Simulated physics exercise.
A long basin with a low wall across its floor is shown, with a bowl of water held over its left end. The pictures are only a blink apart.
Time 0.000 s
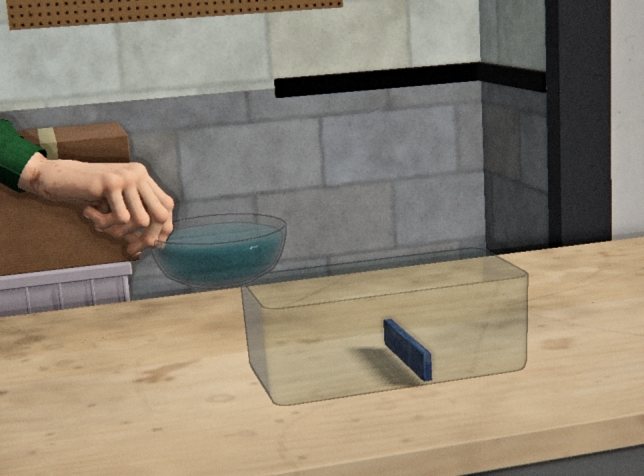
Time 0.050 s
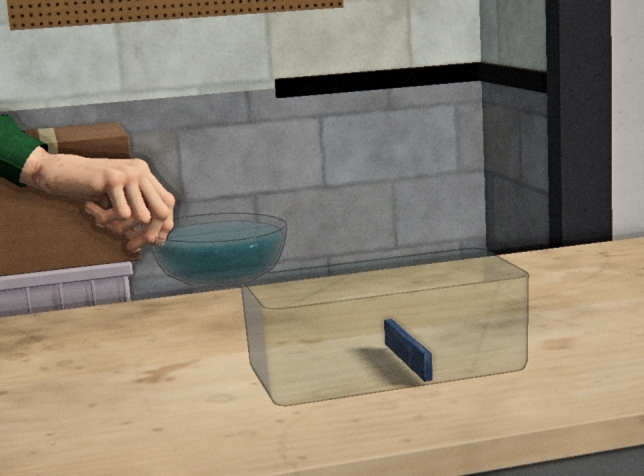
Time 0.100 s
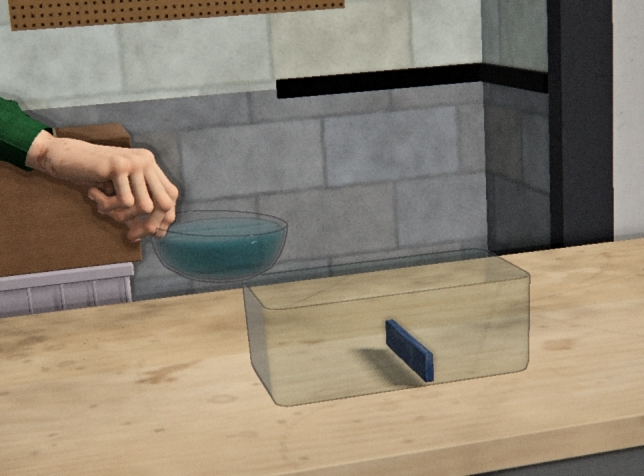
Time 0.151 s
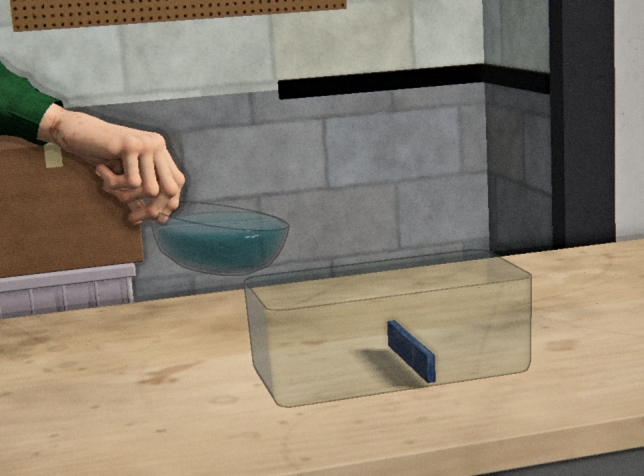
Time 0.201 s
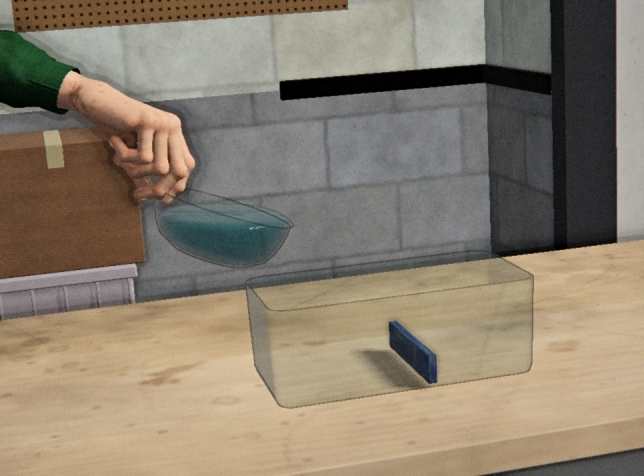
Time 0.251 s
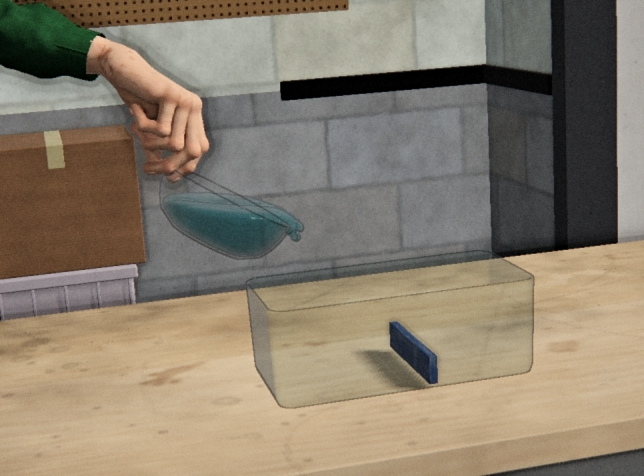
A hand in a green sleeve, at the left, lifts the near side of a clear bowl of blue-green water, slowly at first and then more steeply, leaning it rightward until a little water slips over its right rim. Below sits a long, clear basin with a low blue wall across its floor. Seen from slightly above, the pale wooden bench stands before grey blocks, a brown box and a lilac crate.
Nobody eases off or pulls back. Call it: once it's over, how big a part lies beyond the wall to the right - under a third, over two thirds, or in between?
Under a third.
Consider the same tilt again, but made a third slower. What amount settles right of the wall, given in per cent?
Roughly 10 in a hundred.
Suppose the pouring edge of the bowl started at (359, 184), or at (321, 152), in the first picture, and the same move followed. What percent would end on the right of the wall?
60 and 60 per cent.
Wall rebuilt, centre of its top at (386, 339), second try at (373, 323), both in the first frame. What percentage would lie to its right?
With the first placement it is 45 %, with the second 55 %.
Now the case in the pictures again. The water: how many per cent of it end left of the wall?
That works out near 75 in every hundred.
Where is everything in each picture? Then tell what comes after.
It leans 0°; its right rim is at (284, 223); the water meets the walls at (152, 243) and (280, 228); the long basin's rim runs from (251, 294) to (505, 262); the wall's top is at (406, 337), in the first frame.
It leans 1°; its right rim is at (284, 223); the water meets the walls at (152, 241) and (281, 227), in the second frame.
It leans 6°; its right rim is at (285, 224); the water meets the walls at (153, 237) and (281, 224), in the third frame.
It leans 13°; its right rim is at (287, 224); the water meets the walls at (155, 227) and (285, 219), in the fourth frame.
It leans 21°; its right rim is at (288, 225); the water meets the walls at (158, 215) and (286, 220); 4 per cent is over the edge, in the fifth frame.
It leans 32°; its right rim is at (288, 226); the water meets the walls at (162, 200) and (277, 213); 8 per cent is over the edge, in the sixth frame.
A moment on, the bowl is tipped on its side and 15 per cent is still to pour, 30 is left of the wall and 0 right of it.
Next, the bowl is tipped right over and 0 per cent is still to pour, 84 is left of the wall and 12 right of it.
Then the bowl is tipped right over and 0 per cent is still to pour, 77 is left of the wall and 14 right of it.
Later the bowl is tipped right over and 0 per cent is still to pour, 77 is left of the wall and 15 right of it.
At rest 75 per cent lies left of the wall, 17 right of it and 8 outside.
